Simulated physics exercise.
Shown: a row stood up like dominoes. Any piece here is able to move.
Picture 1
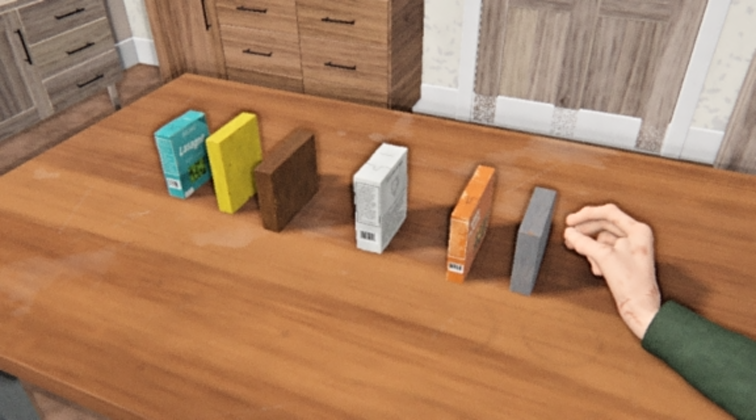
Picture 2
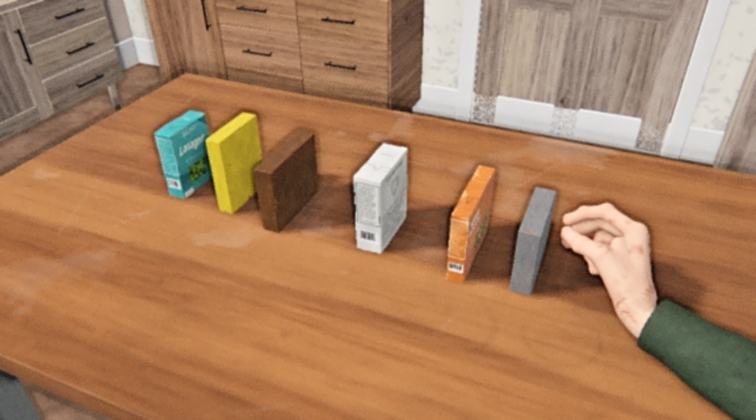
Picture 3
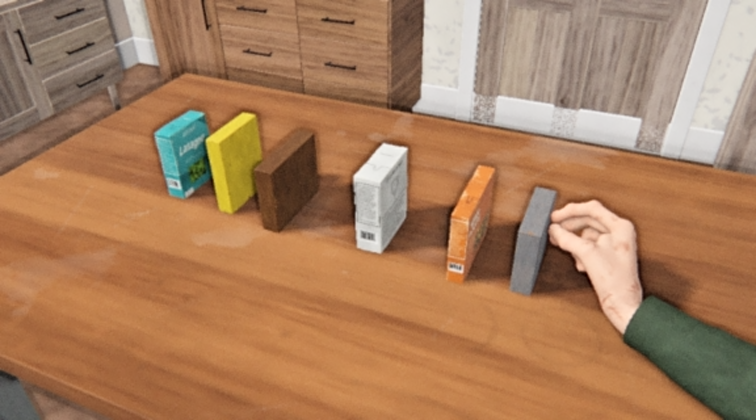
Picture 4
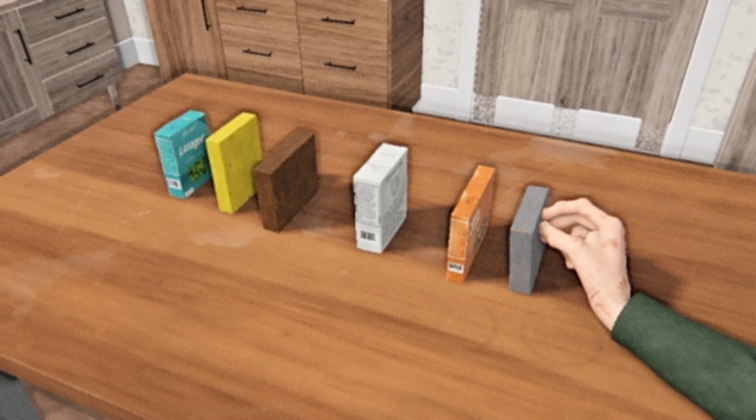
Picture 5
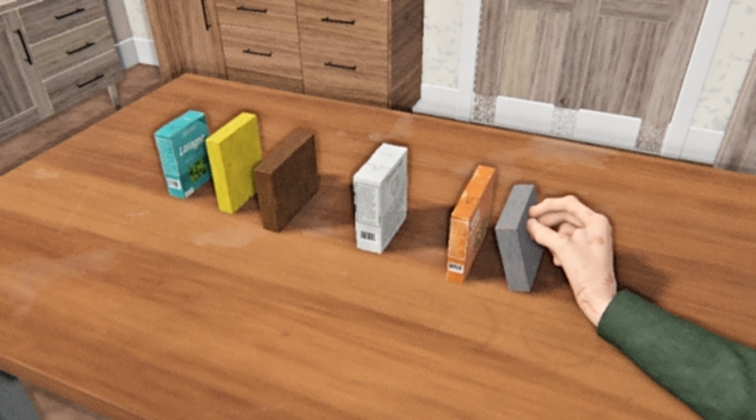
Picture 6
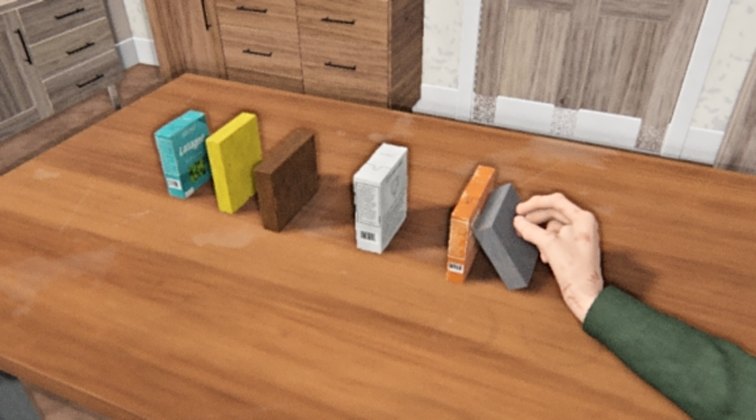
On a wooden table, a hand in a green sleeve moved left to a row of six upright pieces and pushed the grey block at the right end, tilting it over against the orange packet.
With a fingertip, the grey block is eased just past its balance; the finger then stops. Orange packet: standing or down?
Falls.
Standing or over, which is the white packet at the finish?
The white packet goes down.
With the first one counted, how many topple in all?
3.
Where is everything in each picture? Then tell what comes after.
Orange packet (471, 223); brown block (289, 181), in the first frame.
Yellow board (238, 164); brown block (289, 181), in the second frame.
White packet (382, 198); yellow board (238, 163), in the third frame.
Grey block 6° over; brown block (289, 181); white packet (382, 198), in the fourth frame.
Grey block 17° over; yellow board (238, 164); brown block (289, 181), in the fifth frame.
Grey block 35° over; orange packet (471, 223); white packet (382, 199), in the sixth frame.
Then, 0.30 s past the last view, grey block 71° over; orange packet on its side near (422, 235); white packet rocked 11° from its first pose.
Then, 0.80 s past the last view, grey block 76° over; orange packet on its side near (422, 235); white packet on its side; brown block rocked 3° from its first pose.
Finally, down or leaning hard on the table, white packet and orange packet; the other 2 still in place. Final places as the last picture's camera would see them, orange packet near (422, 235).
